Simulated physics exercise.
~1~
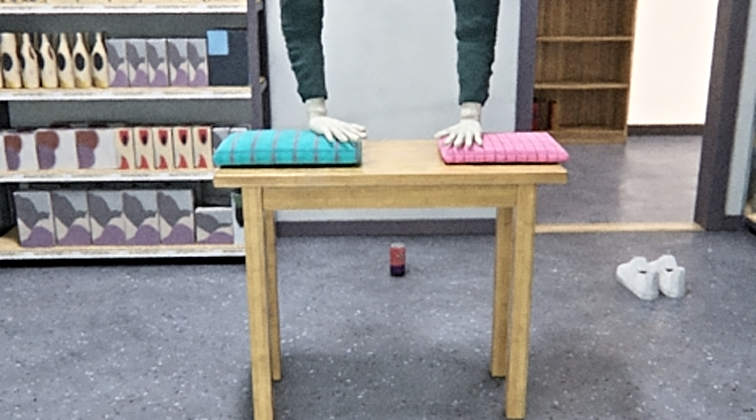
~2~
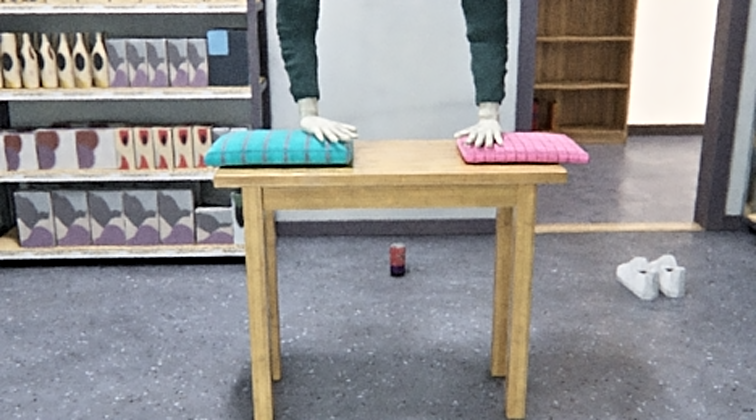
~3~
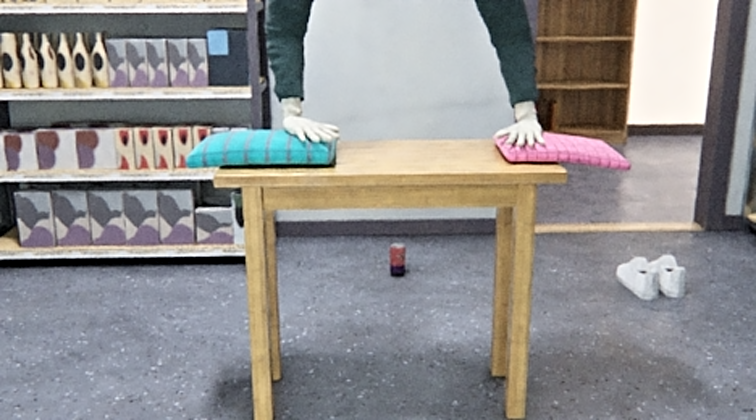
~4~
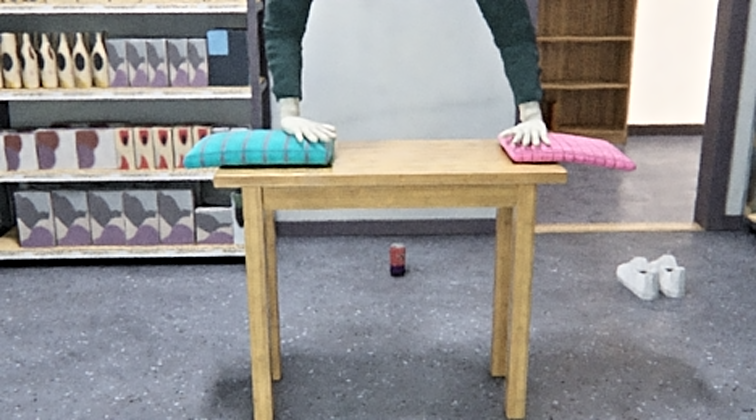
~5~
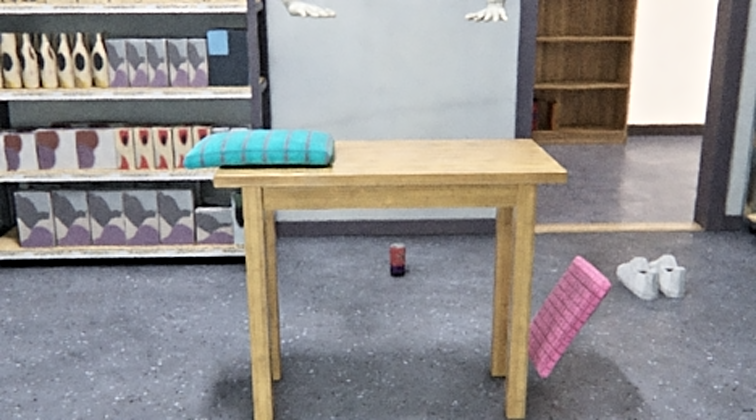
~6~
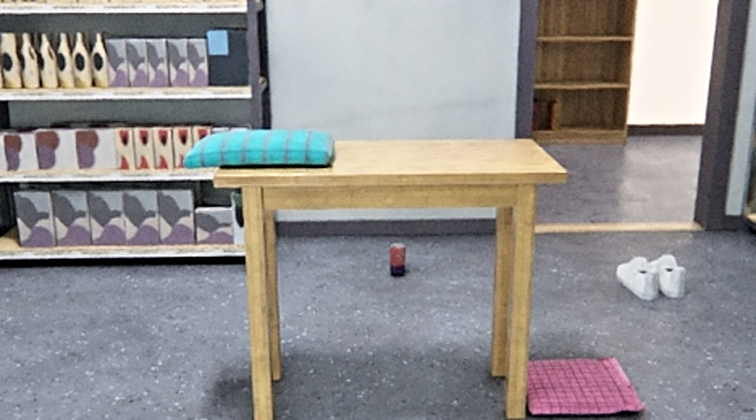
Two hands push a turquoise and a pink cushion outward, and the pink one falls.
